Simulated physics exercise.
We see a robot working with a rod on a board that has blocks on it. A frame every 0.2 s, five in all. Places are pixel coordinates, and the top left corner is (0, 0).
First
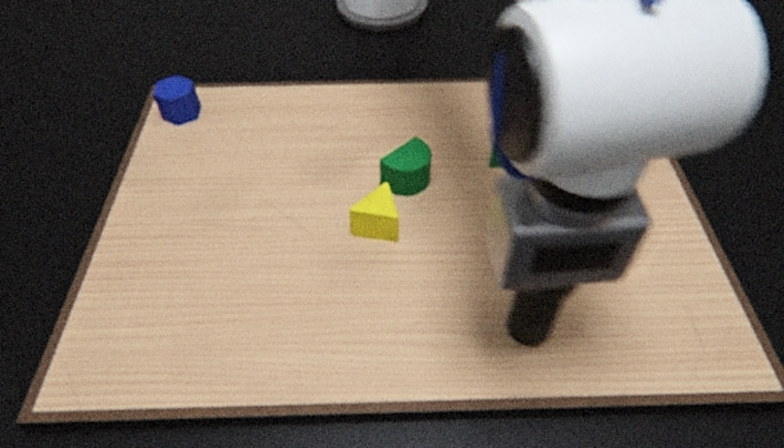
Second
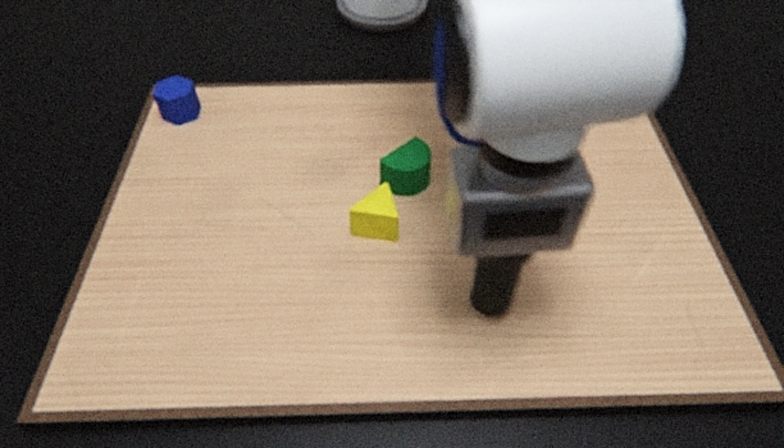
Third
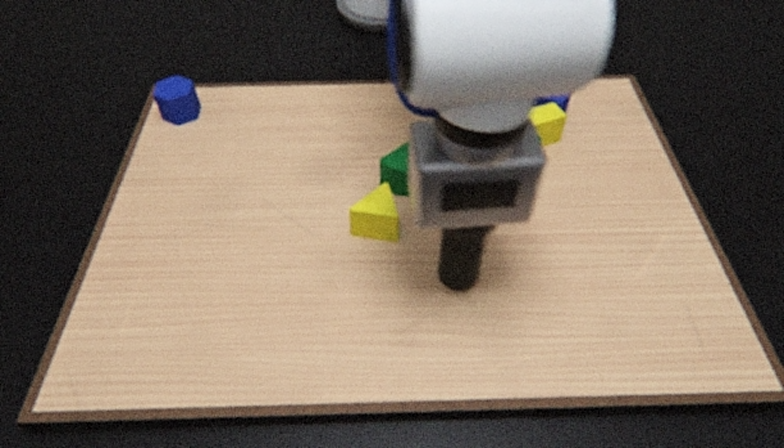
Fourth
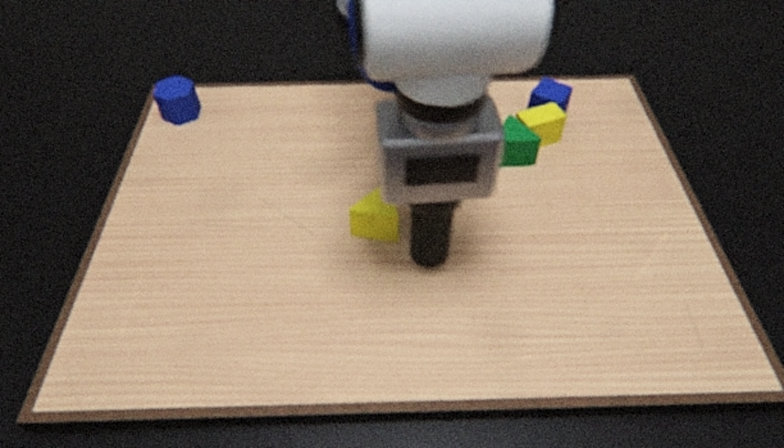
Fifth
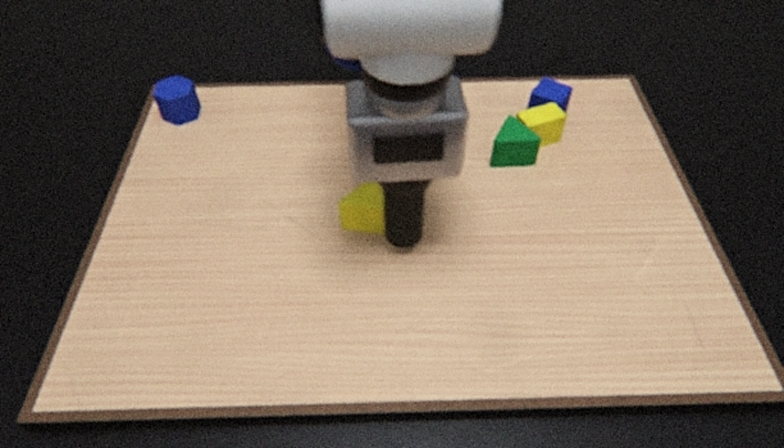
A robot arm moves its rod up and left, nudging the yellow three-sided block slightly left.
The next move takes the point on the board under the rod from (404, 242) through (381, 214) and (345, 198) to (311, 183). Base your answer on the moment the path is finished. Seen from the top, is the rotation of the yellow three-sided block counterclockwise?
The answer is yes.
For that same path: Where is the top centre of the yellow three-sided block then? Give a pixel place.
Its top middle will sit at (274, 166).
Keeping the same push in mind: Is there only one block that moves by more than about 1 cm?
Final answer: Yes.
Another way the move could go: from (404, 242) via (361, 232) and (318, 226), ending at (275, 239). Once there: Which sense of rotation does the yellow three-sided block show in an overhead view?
The sense of turning is clockwise.
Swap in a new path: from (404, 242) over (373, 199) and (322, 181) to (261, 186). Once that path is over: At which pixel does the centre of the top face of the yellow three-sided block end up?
The answer is (265, 183).
What follows on the original path. One third of the way, rod (380, 204); yellow three-sided block (337, 177), turned 35° anticlockwise.
Two thirds of the way, rod (344, 188); yellow three-sided block (306, 170), turned 75° anticlockwise.
At the end, rod (310, 174); yellow three-sided block (274, 166), turned 135° anticlockwise; green half-round block in place.
